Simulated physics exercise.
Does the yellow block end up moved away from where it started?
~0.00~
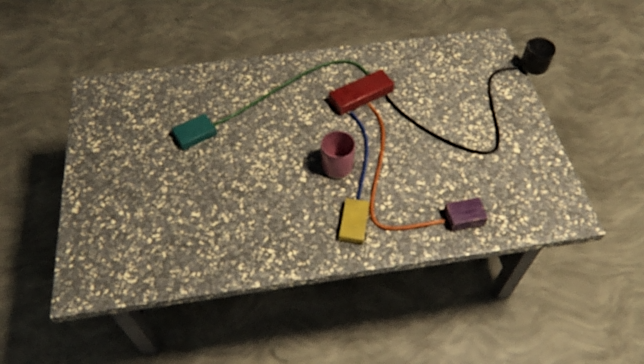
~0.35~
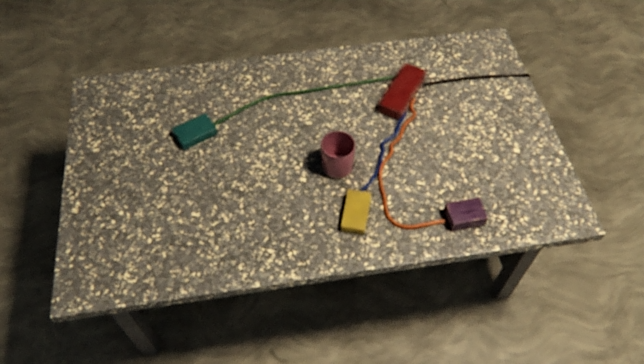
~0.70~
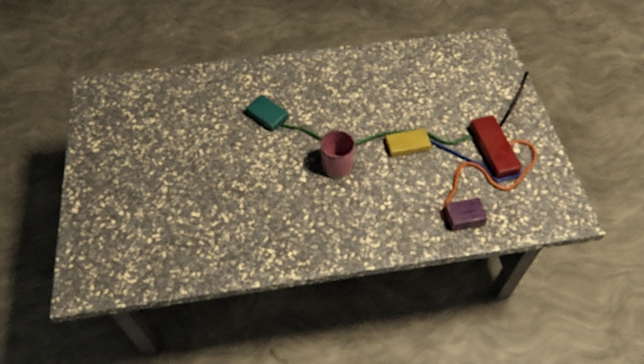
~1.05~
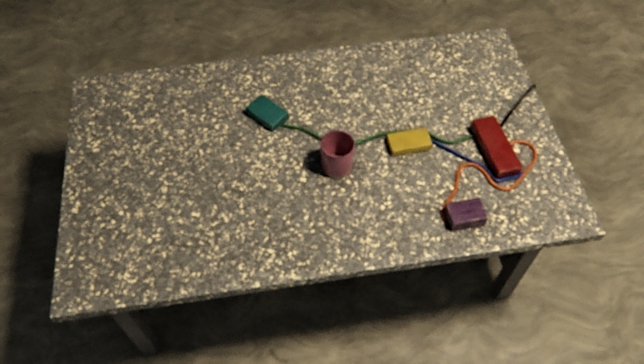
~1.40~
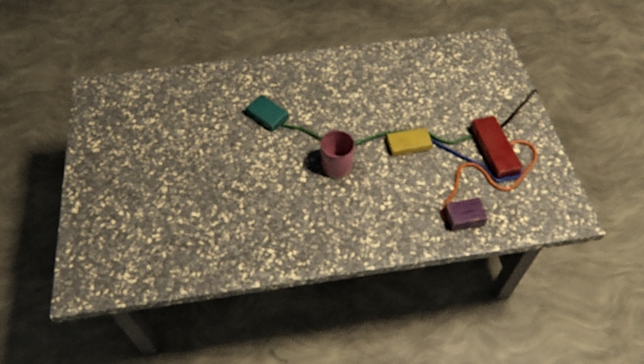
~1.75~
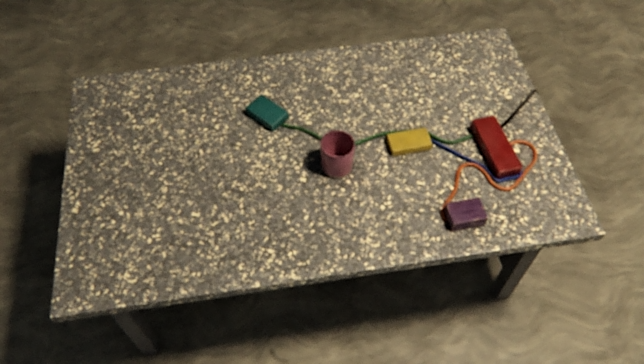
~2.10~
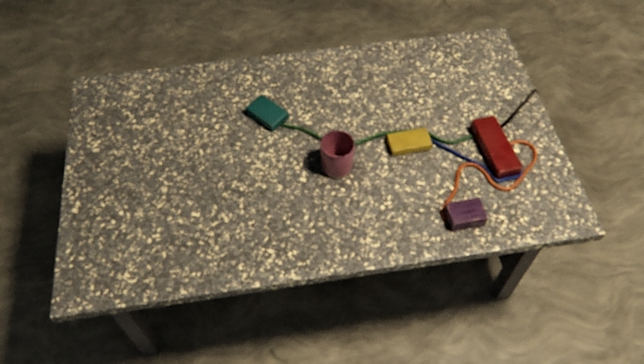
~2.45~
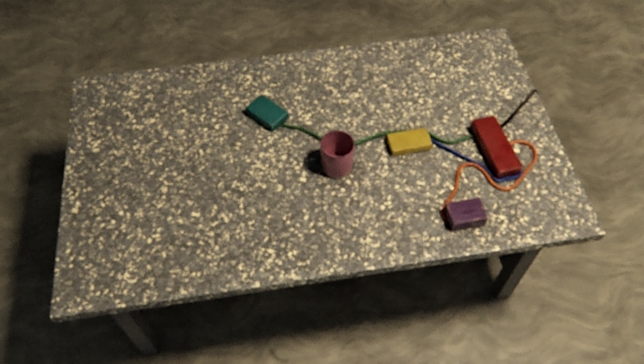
Yes, the yellow block is pulled up and to the right along with the red strip, while the pink mug and purple block stay about where they were.
